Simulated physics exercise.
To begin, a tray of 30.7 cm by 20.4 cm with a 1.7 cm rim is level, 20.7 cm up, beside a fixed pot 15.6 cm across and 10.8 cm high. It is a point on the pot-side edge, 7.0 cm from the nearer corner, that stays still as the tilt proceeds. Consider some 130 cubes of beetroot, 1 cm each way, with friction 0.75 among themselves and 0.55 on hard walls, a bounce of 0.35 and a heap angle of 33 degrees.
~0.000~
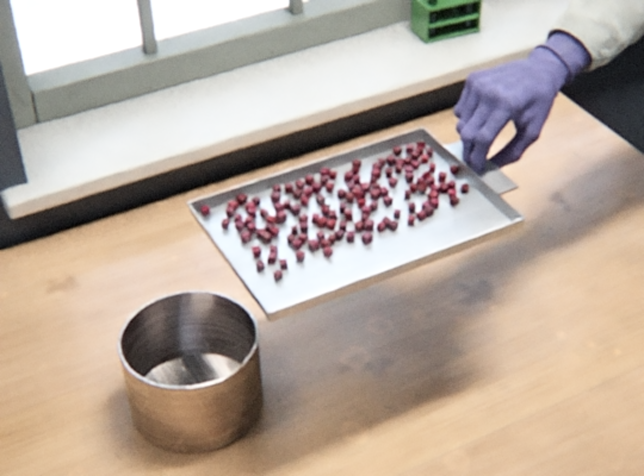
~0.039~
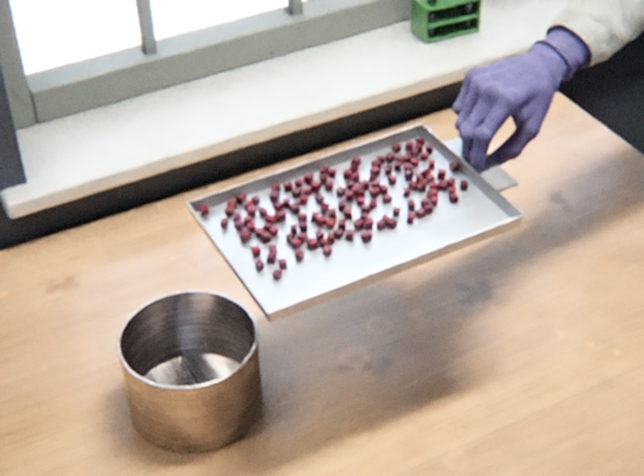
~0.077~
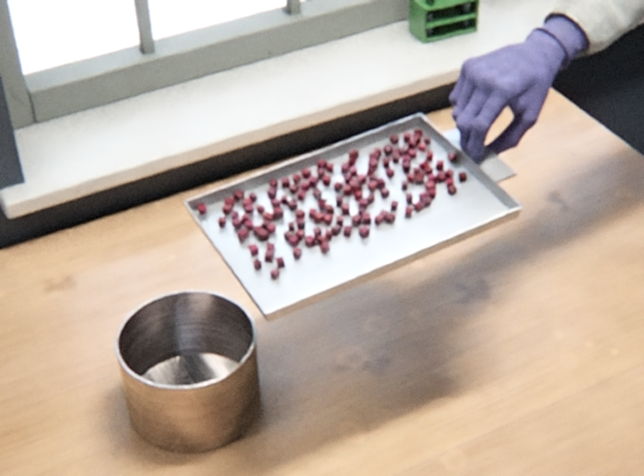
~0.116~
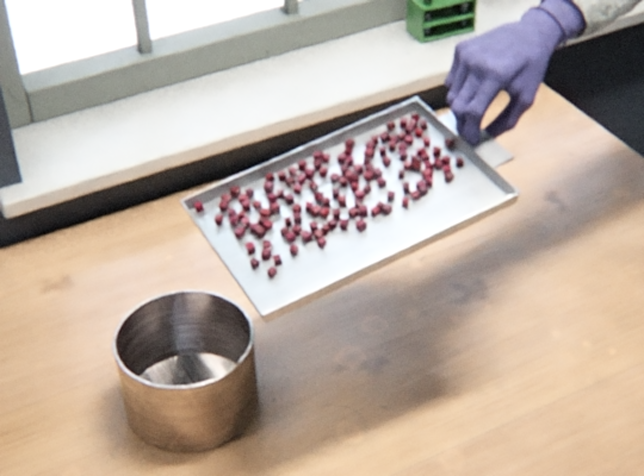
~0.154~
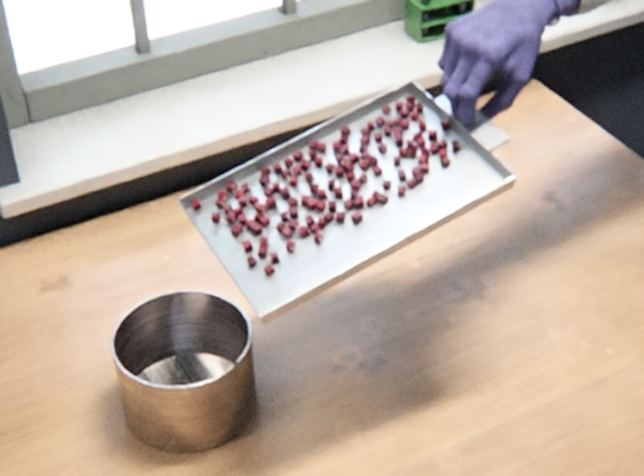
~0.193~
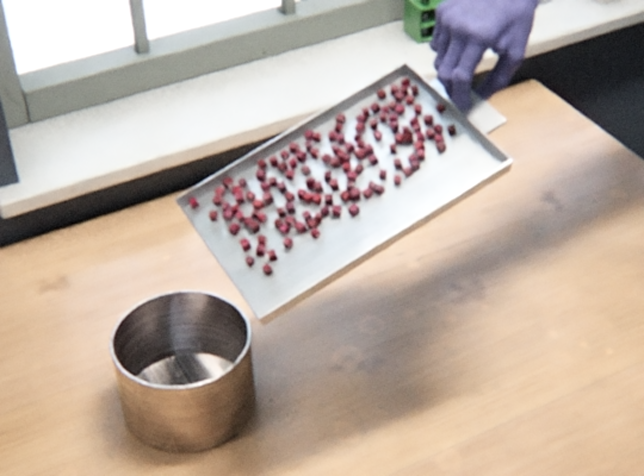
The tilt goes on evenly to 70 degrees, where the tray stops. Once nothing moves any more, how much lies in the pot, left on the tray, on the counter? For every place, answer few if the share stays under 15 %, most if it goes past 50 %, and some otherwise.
Shares - pot: Some; tray: Some; counter: Some.
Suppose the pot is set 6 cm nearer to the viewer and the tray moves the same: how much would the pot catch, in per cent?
About 50 %.
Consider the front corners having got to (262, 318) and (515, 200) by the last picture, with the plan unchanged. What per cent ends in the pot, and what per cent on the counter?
Pot: 0, counter: 65.
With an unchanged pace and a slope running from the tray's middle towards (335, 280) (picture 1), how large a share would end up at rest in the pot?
Estimate: Near 0 per cent.
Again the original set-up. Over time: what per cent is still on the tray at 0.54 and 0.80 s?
I'd say roughly 100, then roughly 25.
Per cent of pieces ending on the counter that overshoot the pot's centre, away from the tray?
100 %.
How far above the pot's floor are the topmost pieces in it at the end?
It reaches roughly 1.5 cm.
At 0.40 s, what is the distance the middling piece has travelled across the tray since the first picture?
1 cm.
Then, at 0.40 s, tilt 45 degrees; the tray holds 100 %, the pot 0 %.
After 0.54 s, tilt 63 degrees; the tray holds 100 %, the pot 0 %.
After 0.80 s, tilt 70 degrees; the tray holds 25 %, the pot 35 %.
In the end, at 2.2 s, pot 35 %, tray 25 %, counter 40 %.
